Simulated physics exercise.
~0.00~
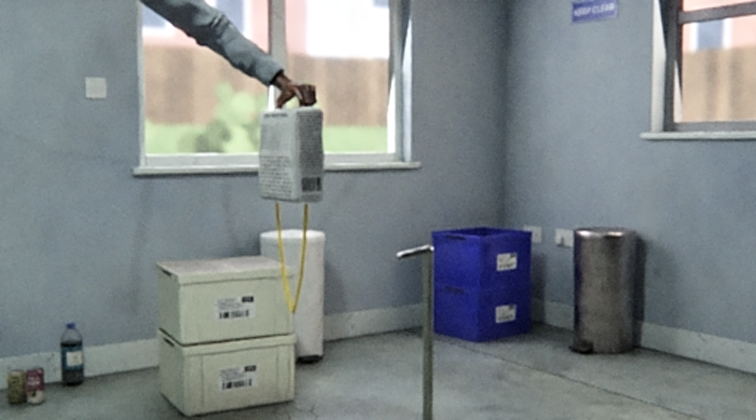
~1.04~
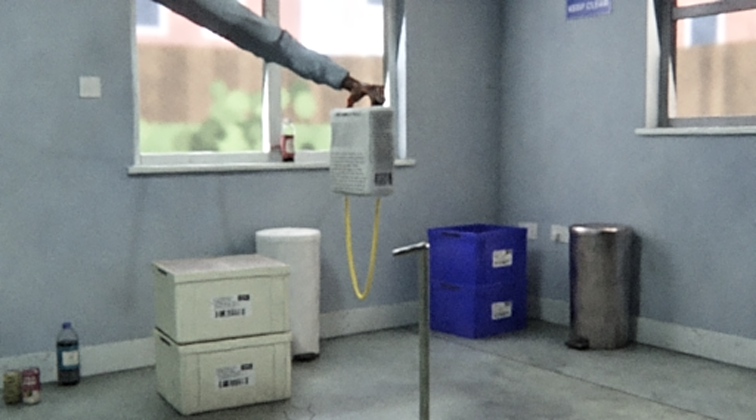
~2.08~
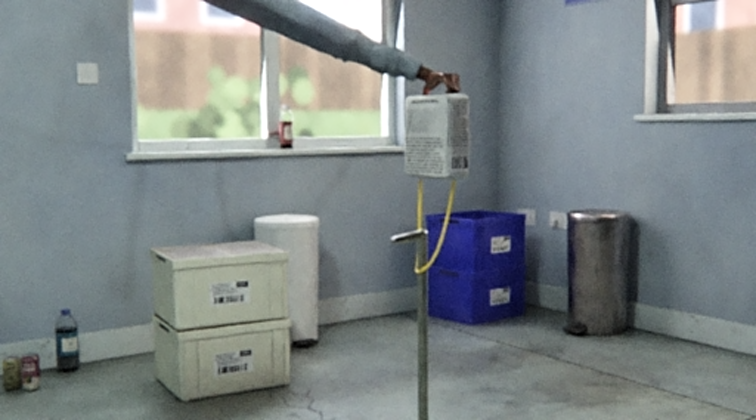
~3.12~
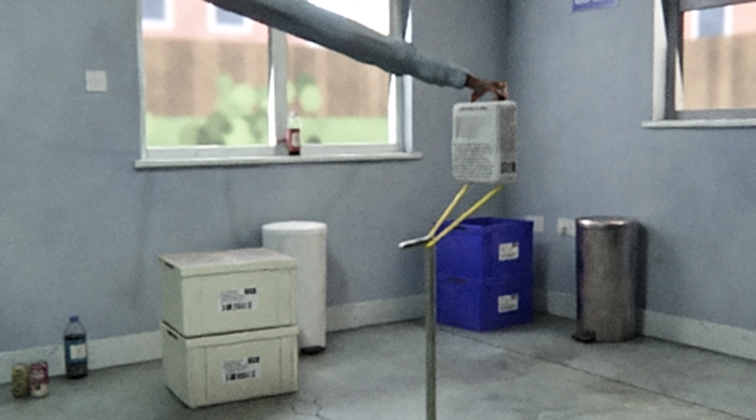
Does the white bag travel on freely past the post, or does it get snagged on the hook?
The white bag gets snagged on the hook. Its dangling yellow loop catches there and is drawn tight once the bag is past the post.
To begin with, a hand in a long blue-grey sleeve holds a white bag with printed text in front of a window, a yellow loop of lead dangling beneath it. The arm carries the bag to the right, toward a thin post with a hook at its top, while pale boxes, bins and blue crates stay put on the floor. The bag passes over the post, and the hanging loop comes down around it. As the bag moves on past, the loop catches on the hook and pulls taut, slanting back to the post, and the white bag ends up snagged.
